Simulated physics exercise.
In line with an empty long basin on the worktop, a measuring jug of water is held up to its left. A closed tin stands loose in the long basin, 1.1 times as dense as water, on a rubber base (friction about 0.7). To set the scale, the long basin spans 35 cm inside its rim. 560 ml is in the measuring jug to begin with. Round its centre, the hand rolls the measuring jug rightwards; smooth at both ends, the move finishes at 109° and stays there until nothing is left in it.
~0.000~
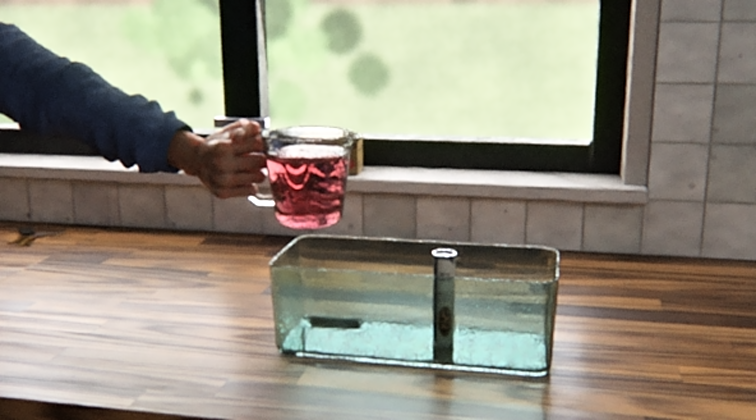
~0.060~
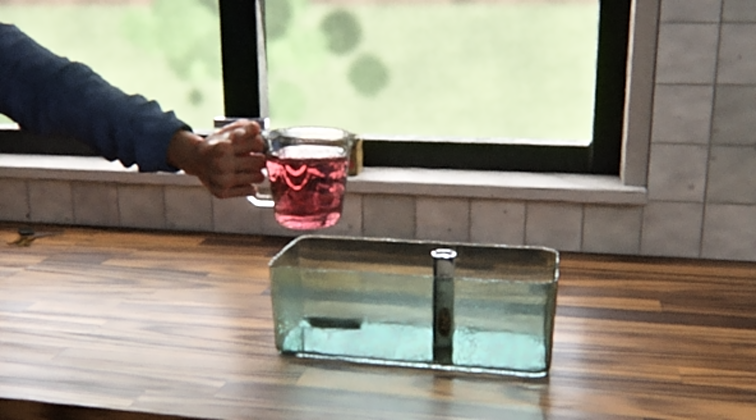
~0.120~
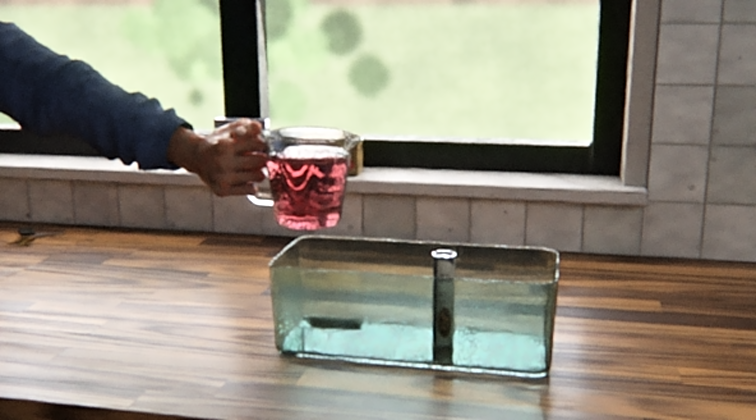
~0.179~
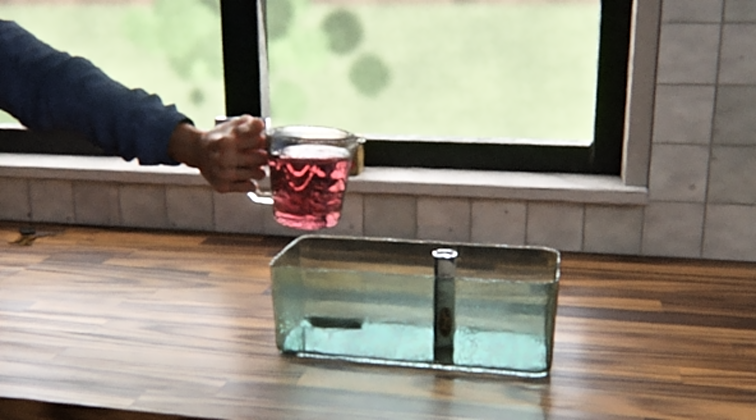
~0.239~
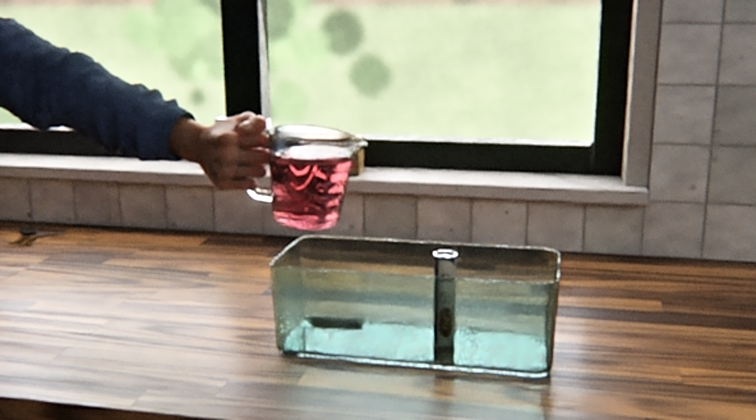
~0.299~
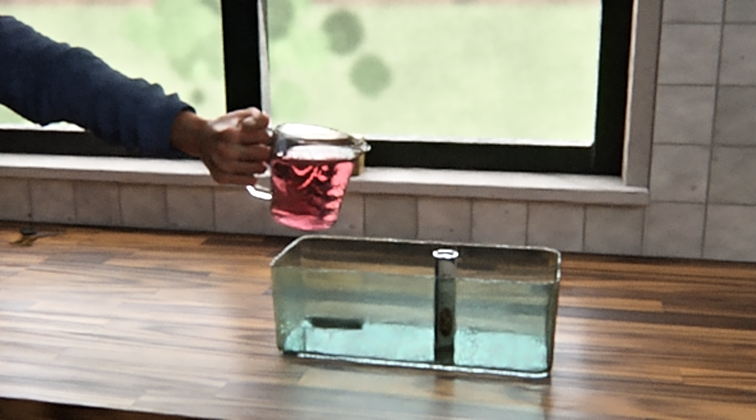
To begin with, a hand in a dark blue sleeve holds a clear measuring jug of reddish-pink liquid upright, above and left of a long see-through basin with a slim upright object inside. The hand then slowly tilts the jug slightly to the right, while the basin stays still.
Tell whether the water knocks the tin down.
It manages to stay erect.
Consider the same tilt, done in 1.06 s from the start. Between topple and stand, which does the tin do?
The tin would stay balanced.
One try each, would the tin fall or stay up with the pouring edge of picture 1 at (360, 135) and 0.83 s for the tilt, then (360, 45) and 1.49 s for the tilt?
The tin stays vertical the first time and overturns the second time.
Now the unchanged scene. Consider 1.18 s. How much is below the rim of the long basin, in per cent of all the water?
Around 72 per cent of the whole.
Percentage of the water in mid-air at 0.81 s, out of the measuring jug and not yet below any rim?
14 per cent.
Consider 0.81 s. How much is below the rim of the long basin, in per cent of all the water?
Near 7 in a hundred.
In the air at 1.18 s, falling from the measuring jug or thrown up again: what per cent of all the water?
It comes to some 10 percent of the total.
Then, 0.81 s in, the tilt is 61° and 80 per cent is still to pour; the tin stands where it began.
Then, 1.18 s in, the tilt is 98° and 19 per cent is still to pour; the tin stands where it began.
Then, 1.57 s in, the tilt is 109° and 0 per cent is still to pour; the tin stands where it began.
Then, 1.99 s in, the tilt is 109° and 0 per cent is still to pour; the tin stands where it began.
Finally, the tin stands where it began.
